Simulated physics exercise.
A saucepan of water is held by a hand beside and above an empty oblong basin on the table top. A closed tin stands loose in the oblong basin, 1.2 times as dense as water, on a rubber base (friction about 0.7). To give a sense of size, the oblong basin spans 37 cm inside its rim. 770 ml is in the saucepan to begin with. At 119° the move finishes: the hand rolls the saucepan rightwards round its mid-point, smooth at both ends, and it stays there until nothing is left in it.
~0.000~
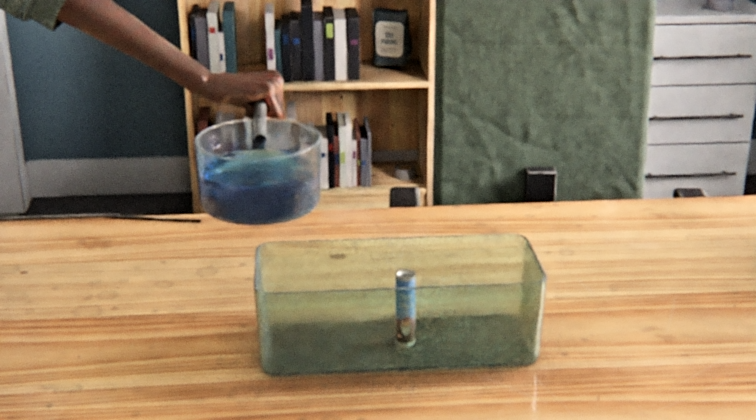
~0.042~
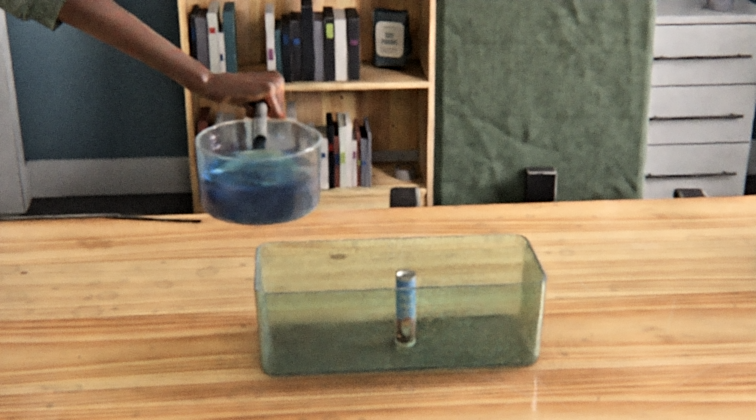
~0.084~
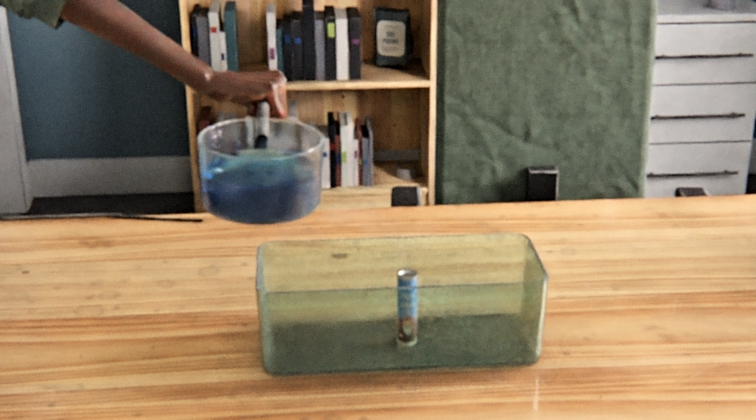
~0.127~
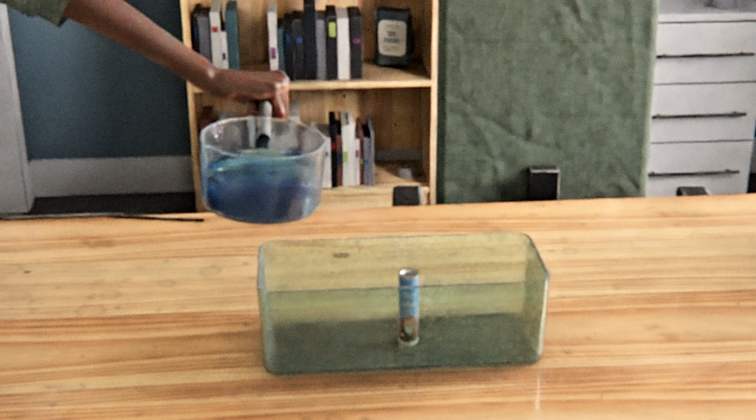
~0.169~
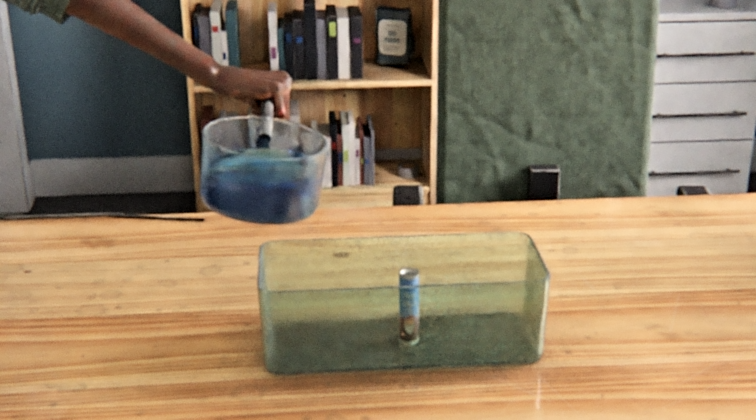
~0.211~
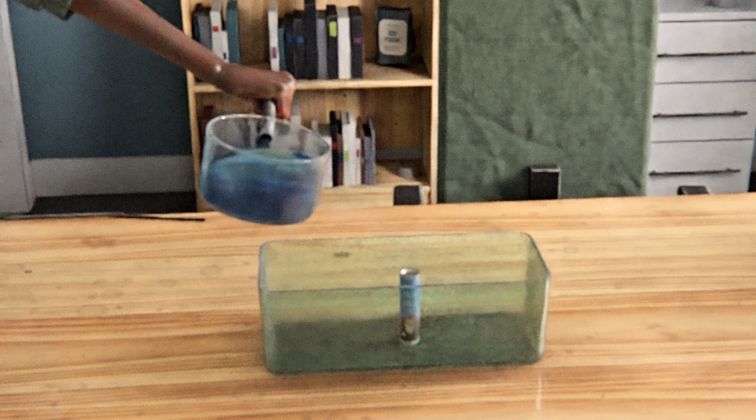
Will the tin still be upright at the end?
Yes.
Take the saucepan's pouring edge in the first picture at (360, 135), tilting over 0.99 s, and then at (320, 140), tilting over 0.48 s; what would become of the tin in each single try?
In the first try it comes down; in the second it remains standing.
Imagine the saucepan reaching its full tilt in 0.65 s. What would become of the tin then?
The tin would stay balanced.
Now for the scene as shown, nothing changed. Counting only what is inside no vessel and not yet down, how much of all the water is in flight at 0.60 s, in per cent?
My guess is roughly 32 %.
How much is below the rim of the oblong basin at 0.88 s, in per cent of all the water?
Roughly 82 per cent.
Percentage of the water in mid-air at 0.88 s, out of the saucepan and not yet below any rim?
Around 10 percent of the liquid.
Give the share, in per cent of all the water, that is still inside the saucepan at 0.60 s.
Fraction remaining: Approx. 62 per cent.
By 0.60 s the tilt is 78° and 63 per cent is still to pour; the tin stands where it began.
By 0.88 s the tilt is 115° and 9 per cent is still to pour; the tin stands where it began.
By 1.17 s the tilt is 119° and 0 per cent is still to pour; the tin stands where it began.
By 1.49 s the tilt is 119° and 0 per cent is still to pour; the tin stands where it began.
At rest the tin stands where it began.
